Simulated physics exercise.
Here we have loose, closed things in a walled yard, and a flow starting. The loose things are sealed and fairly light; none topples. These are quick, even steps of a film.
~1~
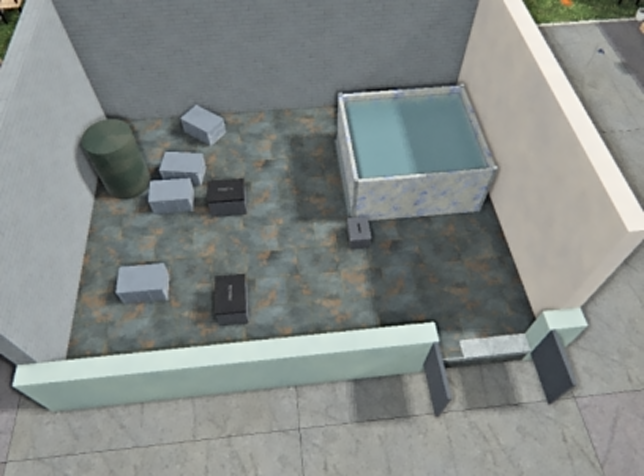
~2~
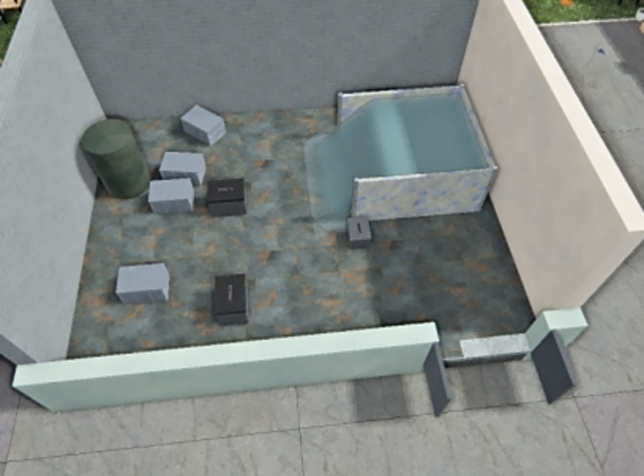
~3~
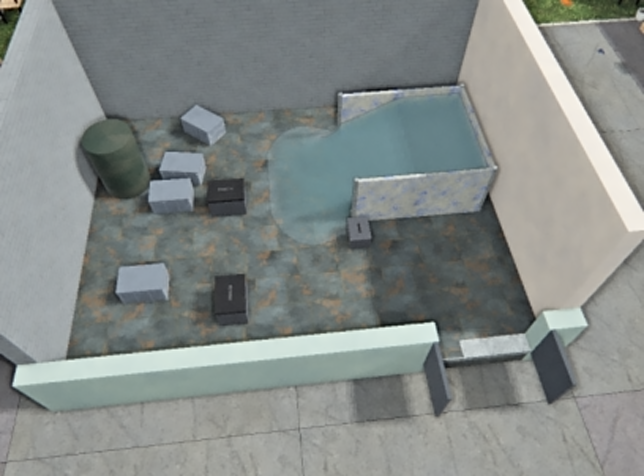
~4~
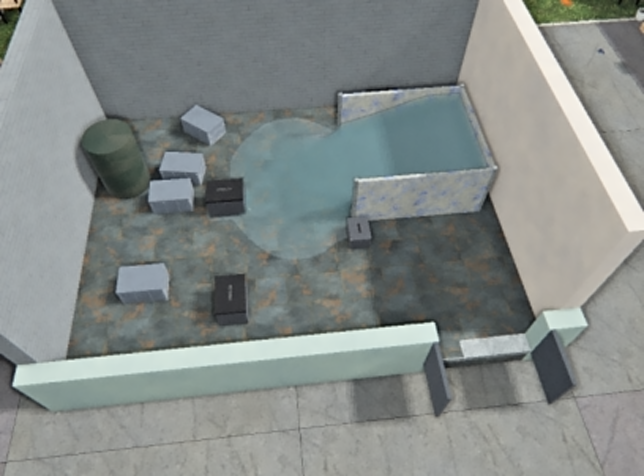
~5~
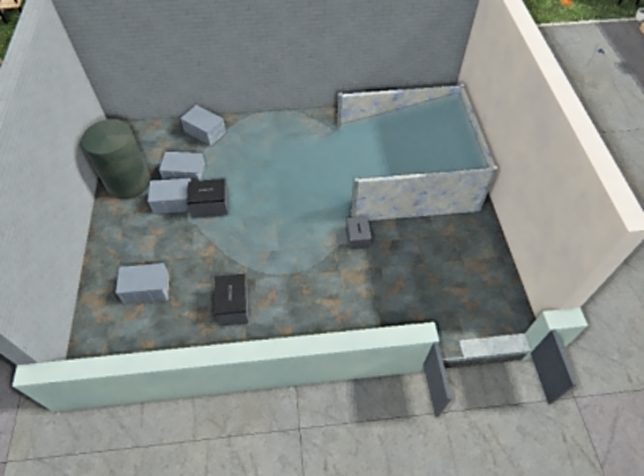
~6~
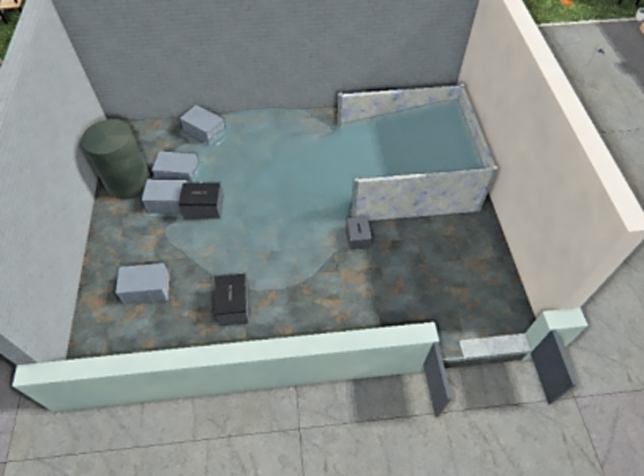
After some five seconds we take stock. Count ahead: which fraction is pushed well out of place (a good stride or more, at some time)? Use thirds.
That comes to two thirds or more.
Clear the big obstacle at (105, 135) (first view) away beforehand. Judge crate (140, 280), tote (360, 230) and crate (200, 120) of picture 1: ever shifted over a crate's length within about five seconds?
In turn: Yes, under that, that far or more.
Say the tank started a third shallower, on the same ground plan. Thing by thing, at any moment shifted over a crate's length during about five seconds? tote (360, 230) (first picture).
For that one: Not that far.
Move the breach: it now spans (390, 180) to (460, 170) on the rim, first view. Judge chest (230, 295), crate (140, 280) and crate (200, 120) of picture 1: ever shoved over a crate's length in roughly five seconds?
As listed: Yes, shifted that much, no.
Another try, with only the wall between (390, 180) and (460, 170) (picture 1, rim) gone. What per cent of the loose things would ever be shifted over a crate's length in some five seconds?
Roughly 20 per cent.
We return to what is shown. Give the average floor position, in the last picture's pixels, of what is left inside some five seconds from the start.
Around (323, 223).
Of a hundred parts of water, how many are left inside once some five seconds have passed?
I make it 100 per cent.
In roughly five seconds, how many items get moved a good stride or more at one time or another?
I count 7.
A moment on, 2 of 8 are well off their spots; 1 afloat.
Next, 6 of 8 are well off their spots; 6 afloat.
Later, 5 of 8 are well off their spots; 6 afloat.
In the end, 6 of 8 are well off their spots, and 7 have been at some point; 7 afloat.
